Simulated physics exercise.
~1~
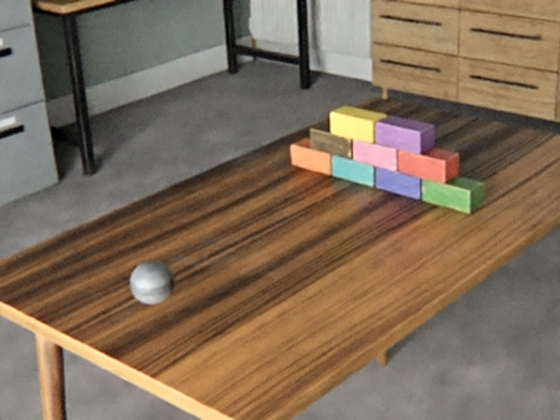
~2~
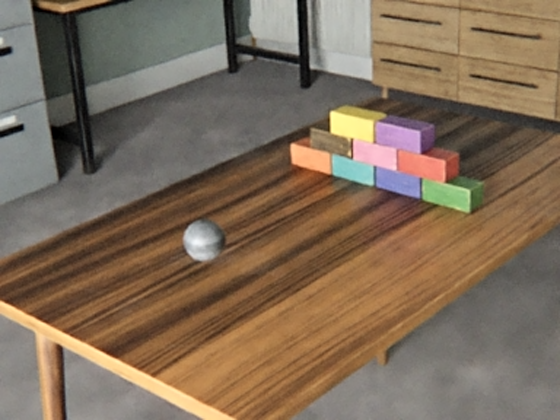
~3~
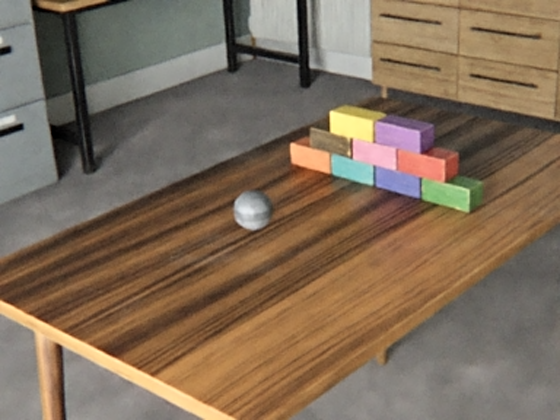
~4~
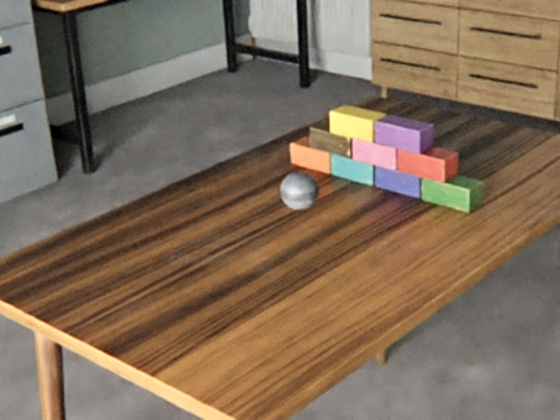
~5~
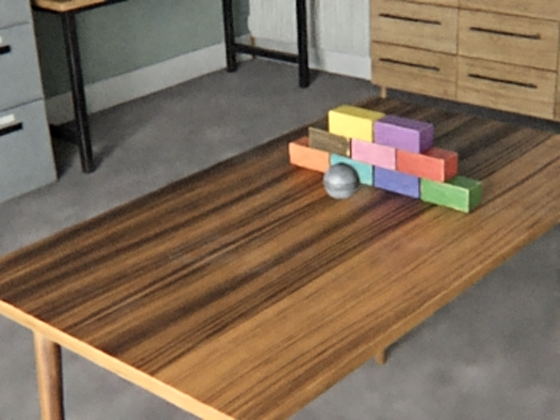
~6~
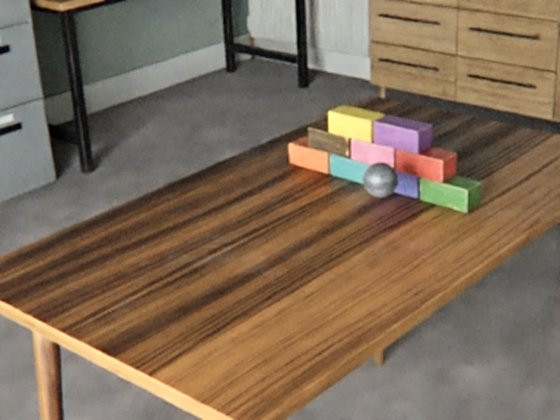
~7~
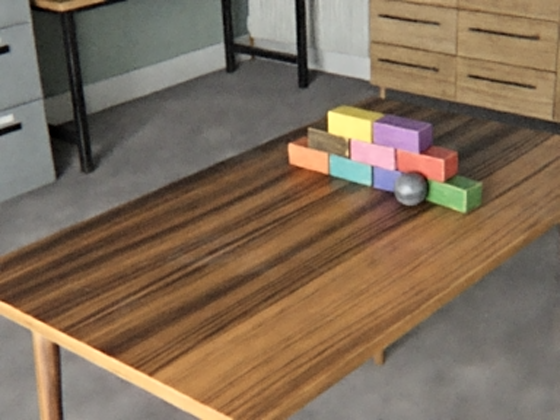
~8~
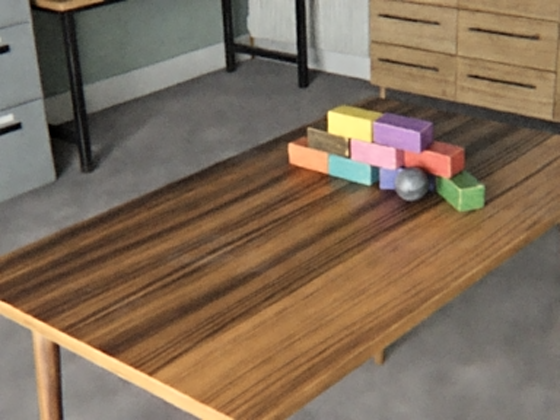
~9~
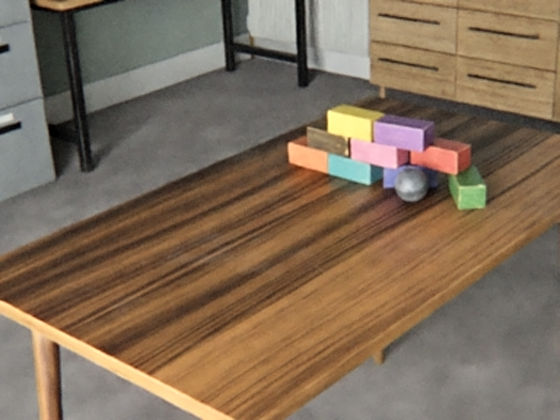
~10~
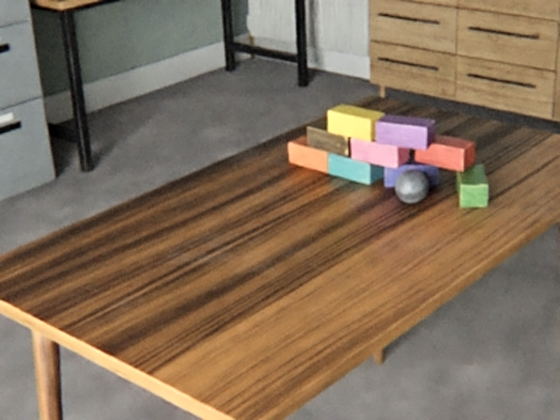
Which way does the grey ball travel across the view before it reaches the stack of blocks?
The grey ball moves to the right as the viewer sees it.
On a wooden table, a grey ball hits stacked blocks, shifting the green and red ones.
